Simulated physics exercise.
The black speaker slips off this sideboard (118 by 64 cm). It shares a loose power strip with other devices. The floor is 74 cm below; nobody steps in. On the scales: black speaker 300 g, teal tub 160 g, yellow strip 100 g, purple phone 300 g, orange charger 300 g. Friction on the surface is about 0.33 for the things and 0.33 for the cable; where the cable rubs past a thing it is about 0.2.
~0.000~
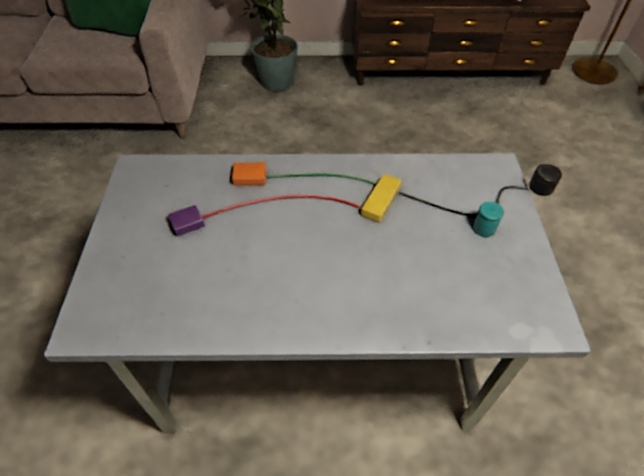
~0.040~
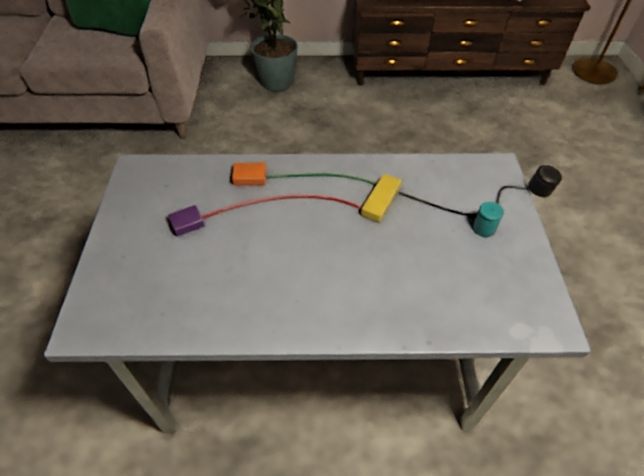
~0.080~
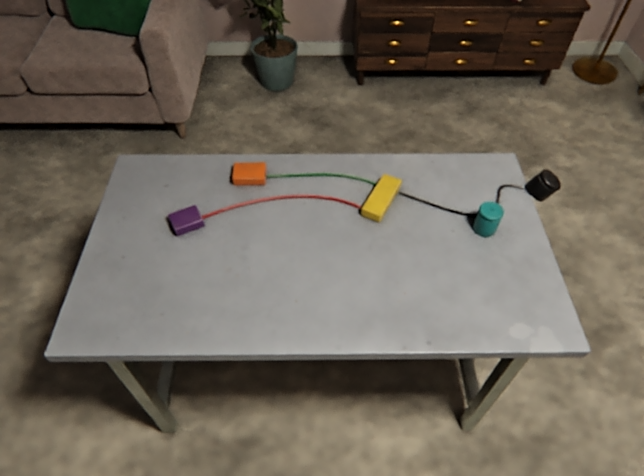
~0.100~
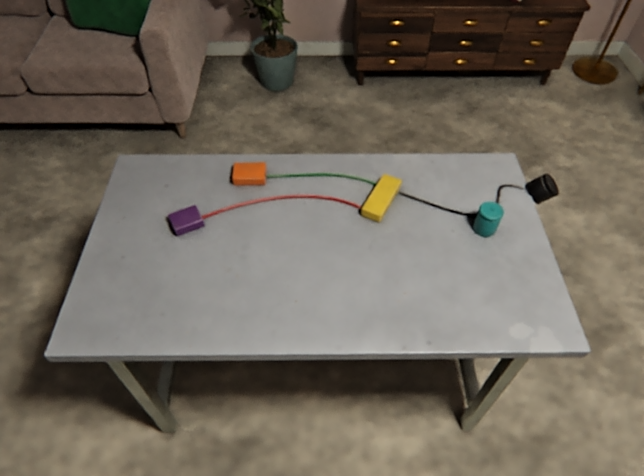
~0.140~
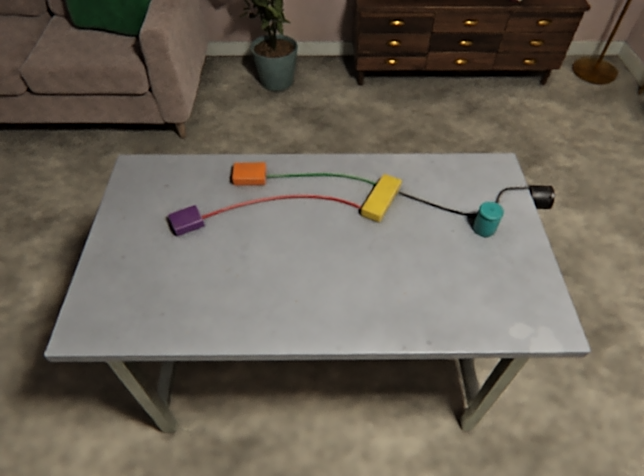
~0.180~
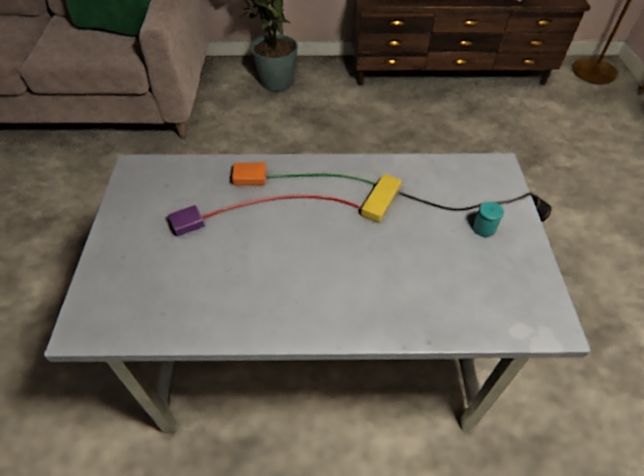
A small black cylinder just past the table's right corner tilted and sank beside the edge, drawing its black cable over the teal tub, while the yellow, orange and purple blocks stayed still.
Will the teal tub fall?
Result: Teal tub remains up there.
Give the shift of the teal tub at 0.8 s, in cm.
Some 0 cm.
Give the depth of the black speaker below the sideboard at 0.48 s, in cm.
About 15 cm.
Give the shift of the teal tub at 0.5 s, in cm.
About 0 cm.
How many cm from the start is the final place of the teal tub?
About 0 cm.
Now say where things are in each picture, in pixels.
Teal tub (492, 210); black cable runs through (444, 208) (509, 187), in the first picture.
Black speaker (549, 173); black cable runs through (508, 186), in the second picture.
Black speaker (544, 186); black cable runs through (506, 185), in the third picture.
Black speaker (542, 189); black cable runs through (505, 185), in the fourth picture.
Black speaker (540, 197); black cable runs through (512, 188), in the fifth picture.
Teal tub (492, 210); black cable runs through (445, 207) (530, 193), in the sixth picture.
After 0.5 s, the strip's end of the black cable at (421, 193); black speaker over the edge, orange charger 7 cm off its start, yellow strip 6 cm off its start.
After 0.8 s, the strip's end of the black cable at (426, 194); black speaker over the edge, orange charger 7 cm off its start, yellow strip 7 cm off its start.
After 1.1 s, the strip's end of the black cable at (426, 194); orange charger 7 cm off its start at (274, 172), yellow strip 7 cm off its start at (408, 193), black speaker over the edge.
After 1.4 s, the strip's end of the black cable at (426, 194); black speaker over the edge, orange charger 7 cm off its start, yellow strip 7 cm off its start.
After 2.6 s, the strip's end of the black cable at (426, 194); teal tub 0 cm off its start at (492, 210), black speaker over the edge, orange charger 7 cm off its start at (274, 172), yellow strip 7 cm off its start at (408, 193).
